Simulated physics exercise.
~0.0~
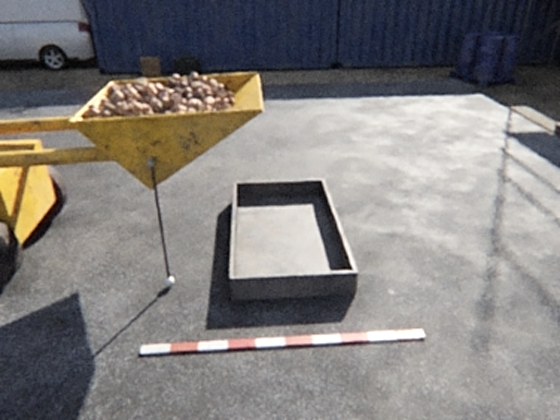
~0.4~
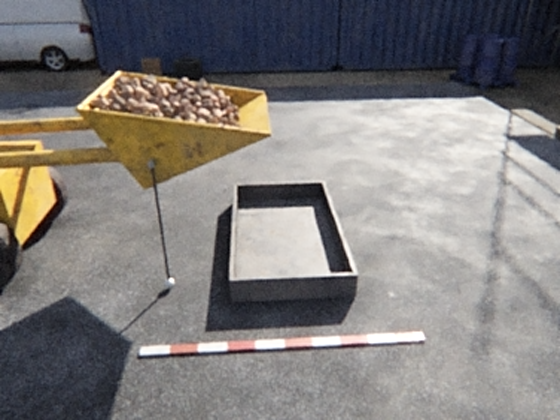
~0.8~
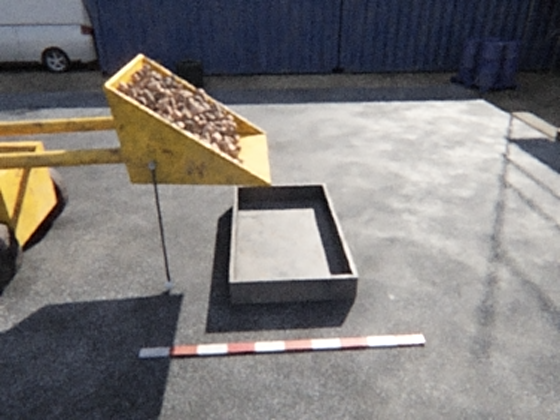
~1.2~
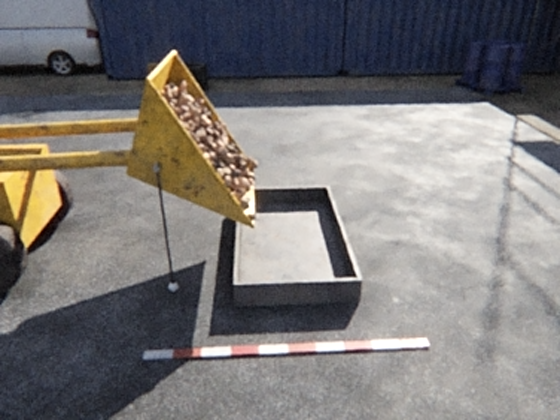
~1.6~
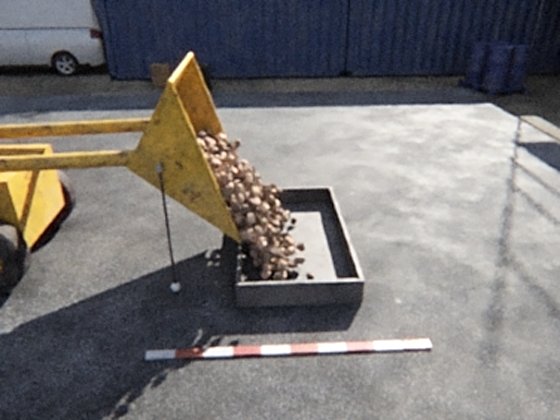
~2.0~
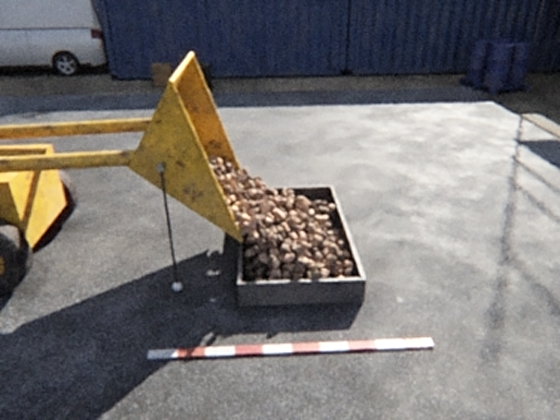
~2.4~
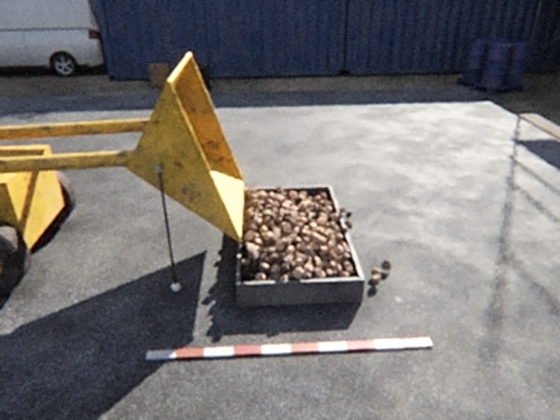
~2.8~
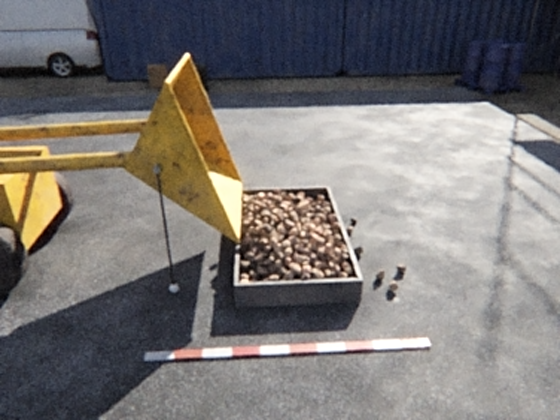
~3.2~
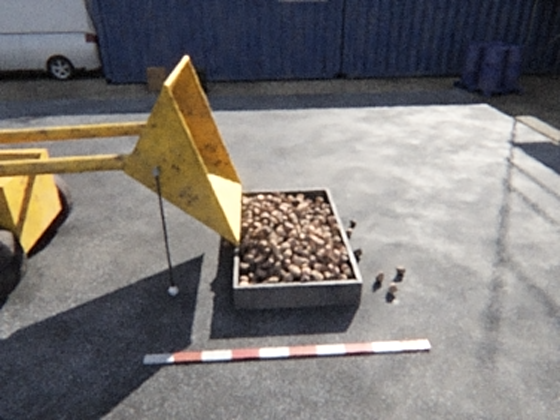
The clip opens on a yellow loader at the left, its raised bucket heaped with brown stones, beside a low open bin on sunlit asphalt with a red and white striped staff lying in front. The bucket tips forward to the right, gently at first and then more steeply, and the stones slide toward its lip. They pour over the edge in a thick stream and spread across the bin. The bucket stops tilting and holds still while the last stones run out. At the end the bin is full, the bucket looks empty, and a few stones lie on the ground to the right.
